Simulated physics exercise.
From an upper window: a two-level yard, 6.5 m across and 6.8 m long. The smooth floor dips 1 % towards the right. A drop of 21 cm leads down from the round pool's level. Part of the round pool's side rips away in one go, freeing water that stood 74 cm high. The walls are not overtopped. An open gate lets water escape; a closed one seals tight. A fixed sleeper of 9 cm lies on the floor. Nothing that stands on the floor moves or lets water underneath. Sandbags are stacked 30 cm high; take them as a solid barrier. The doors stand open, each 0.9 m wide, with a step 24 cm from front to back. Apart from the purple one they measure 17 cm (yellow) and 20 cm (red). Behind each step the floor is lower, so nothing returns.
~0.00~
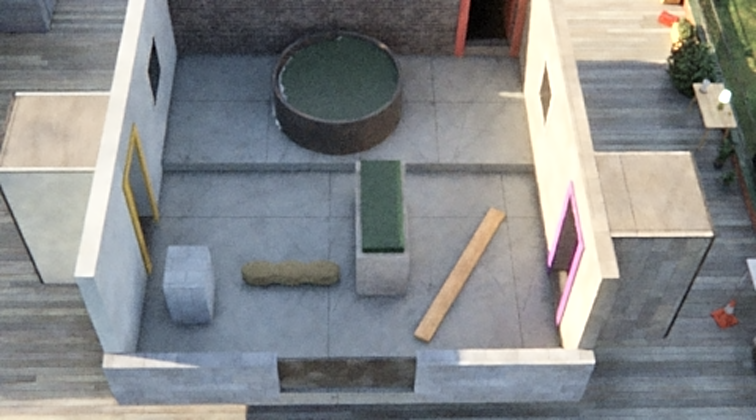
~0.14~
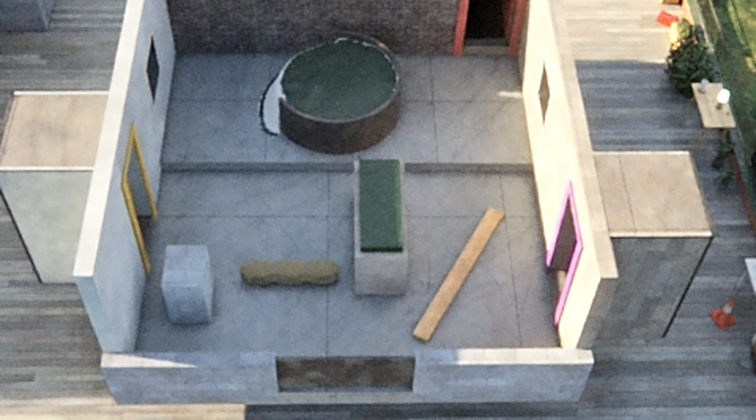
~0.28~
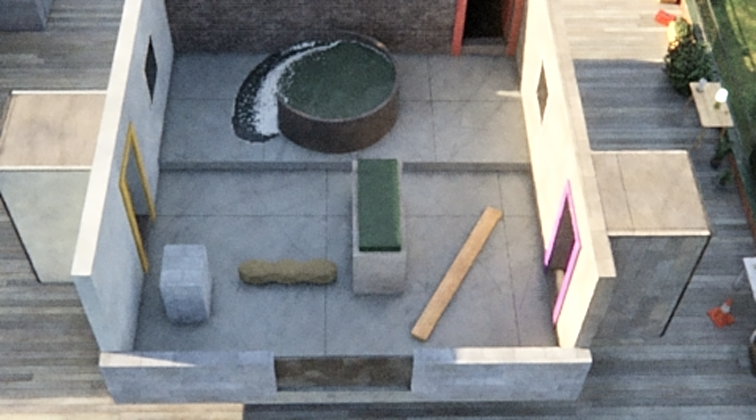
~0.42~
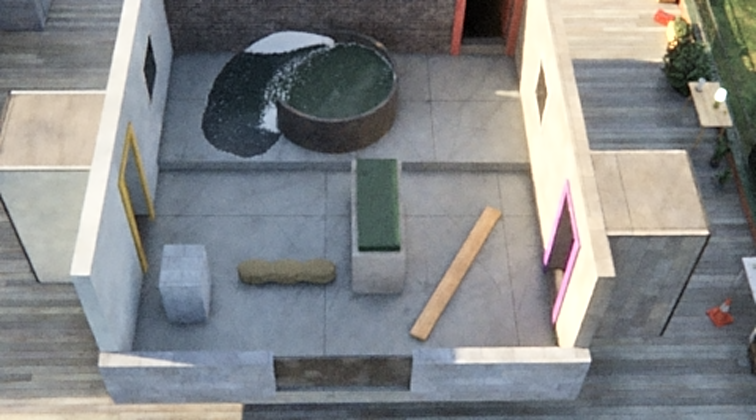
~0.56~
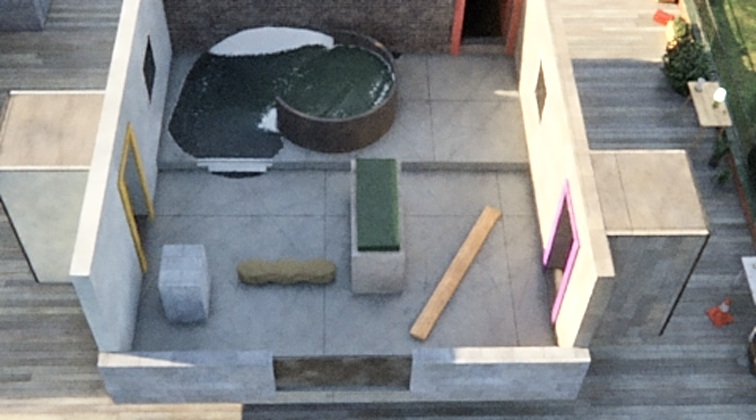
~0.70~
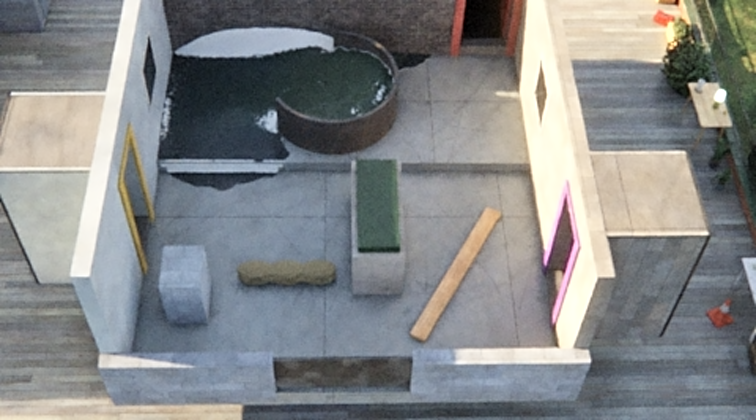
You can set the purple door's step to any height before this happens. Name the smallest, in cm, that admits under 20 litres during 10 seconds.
Some 7 cm above the ground.
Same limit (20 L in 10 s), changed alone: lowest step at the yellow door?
Roughly 7.5 cm at yellow.
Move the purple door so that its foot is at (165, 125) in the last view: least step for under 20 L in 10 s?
About 28 cm.
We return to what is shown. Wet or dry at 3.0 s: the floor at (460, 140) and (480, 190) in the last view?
In that order: Still dry, still dry.
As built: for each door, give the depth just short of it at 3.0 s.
Depths in cm: Yellow 10, purple 0, red 3.
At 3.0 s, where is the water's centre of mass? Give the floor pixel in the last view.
Near (257, 131).
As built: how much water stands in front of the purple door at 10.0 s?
Some 9.0 cm.
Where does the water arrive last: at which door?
The purple one.
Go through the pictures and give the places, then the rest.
The round pool at (338, 78) is whole and still, 74 cm deep; the purple door at (564, 264) is dry, in the first frame.
The gap is at (286, 77), the front 0.3 m out at (264, 126); the back of the round pool holds 74 cm, in the second frame.
The gap is at (284, 77), the front 0.7 m out at (235, 122); the back of the round pool holds 74 cm, in the third frame.
The gap is at (283, 79), the front 1.3 m out at (207, 129); the back of the round pool holds 74 cm, in the fourth frame.
Water pours out at (283, 80) and has run 1.8 m, to (175, 132); about 7 cm deep outside, 65 cm at the back, in the fifth frame.
Water pours out at (283, 81) and has run 2.2 m, to (176, 53); about 6 cm deep outside, 56 cm at the back; 5.2 m in a straight line remain to the purple door at (560, 263), in the sixth frame.
After 1.4 s water covers 25 % of the floor, deepest (64 cm) near (182, 57); it has not reached the purple door.
After 3.0 s water covers 45 % of the floor, deepest (40 cm) near (234, 278); it has not reached the purple door.
After 10.0 s water covers 85 % of the floor, deepest (18 cm) near (536, 216); 9 cm at the purple door, 0 litres in over its 18 cm step.
At the purple door as built, the water arrived by 6.0 s and peaked near 12 cm at 6.6 s.
Run again over the same 10 s with other heights there, 28 litres in over 6 cm, 12 litres over 8 cm. The limit of 20 litres is kept from about 7 cm up.
